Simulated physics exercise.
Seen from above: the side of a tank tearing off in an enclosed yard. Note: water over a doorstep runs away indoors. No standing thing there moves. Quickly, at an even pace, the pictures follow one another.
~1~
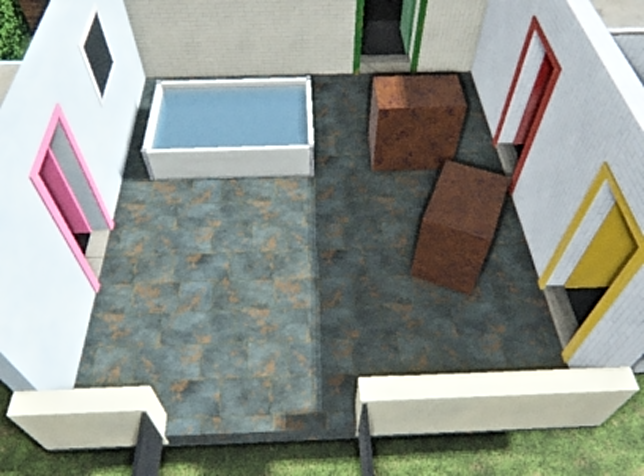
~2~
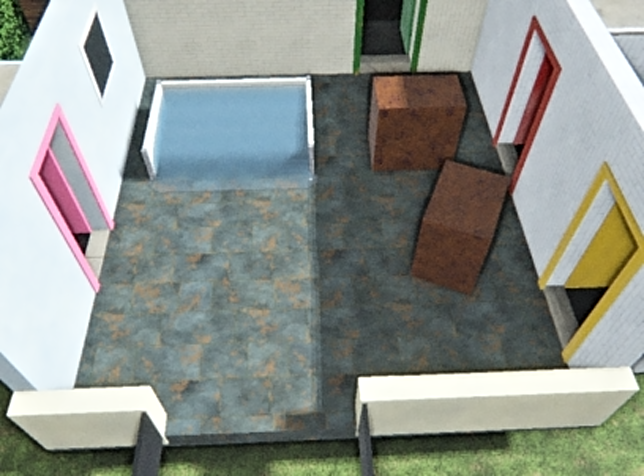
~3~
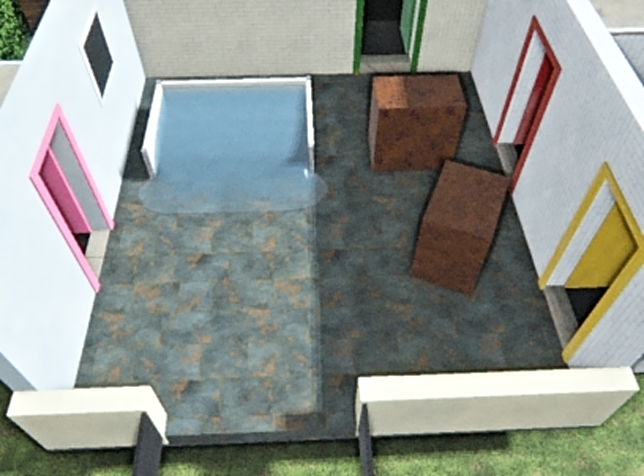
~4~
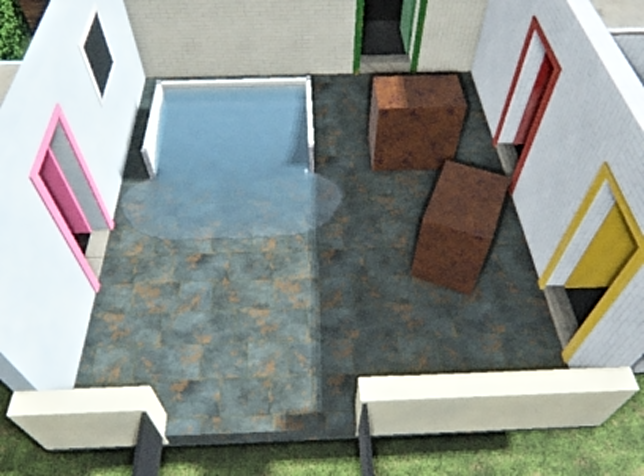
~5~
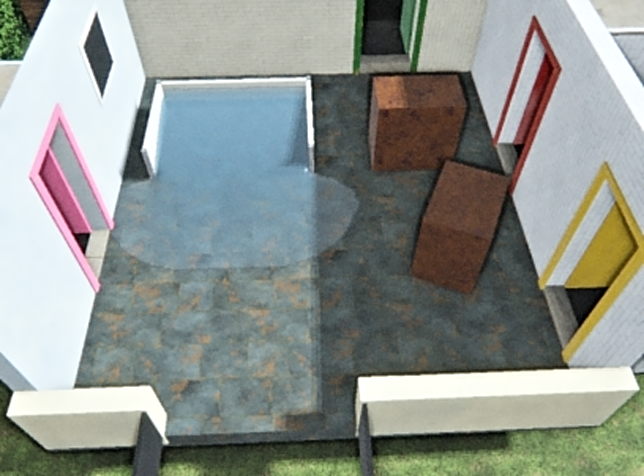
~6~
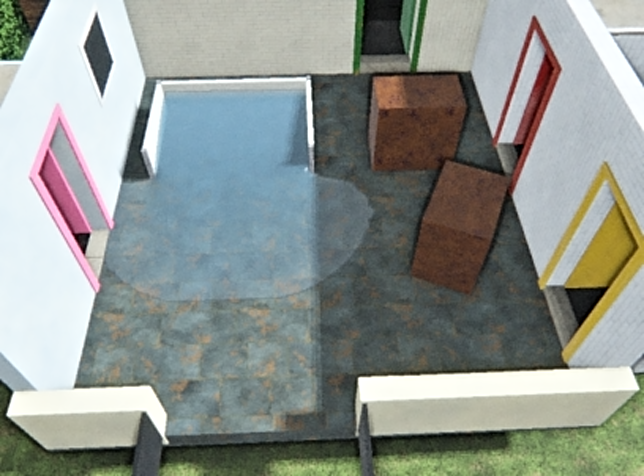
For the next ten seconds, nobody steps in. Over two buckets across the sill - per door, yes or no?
Green door no, red door no, pink door yes, yellow door no.
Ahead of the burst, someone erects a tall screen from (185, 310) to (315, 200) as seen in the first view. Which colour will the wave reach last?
The door marked green.
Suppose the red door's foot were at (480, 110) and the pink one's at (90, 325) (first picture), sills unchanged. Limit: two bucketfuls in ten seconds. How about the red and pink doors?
Note - the red door ends up short of it; the pink door ends up above it.
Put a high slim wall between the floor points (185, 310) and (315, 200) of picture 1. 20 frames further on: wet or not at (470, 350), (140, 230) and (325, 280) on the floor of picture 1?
Taking the three spots in turn, they are unwetted, inundated and inundated.
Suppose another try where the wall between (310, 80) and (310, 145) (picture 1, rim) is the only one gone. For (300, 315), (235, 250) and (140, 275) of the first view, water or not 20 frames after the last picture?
In turn: Wet, clear, clear.
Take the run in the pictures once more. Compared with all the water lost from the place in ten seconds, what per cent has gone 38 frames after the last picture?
Roughly 85 percent of it.
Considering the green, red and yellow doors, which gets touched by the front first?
That would be the yellow door.
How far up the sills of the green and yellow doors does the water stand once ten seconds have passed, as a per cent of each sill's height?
Depth ratios, approx.: 0 and 80 percent.
A moment on, water covers 45 % of the floor; the green door not reached, the red door not reached, the pink door under two buckets in, the yellow door not reached.
Next, water covers 50 % of the floor; the green door not reached, the red door not reached, the pink door under two buckets in, the yellow door not reached.
Then, water covers 55 % of the floor; the green door not reached, the red door not reached, the pink door over two buckets in, the yellow door wet at the sill, nothing in.
Later, water covers 60 % of the floor; the green door not reached, the red door wet at the sill, nothing in, the pink door over two buckets in, the yellow door wet at the sill, nothing in.
In the end, water covers 70 % of the floor; the green door not reached, the red door wet at the sill, nothing in, the pink door over two buckets in, the yellow door wet at the sill, nothing in.
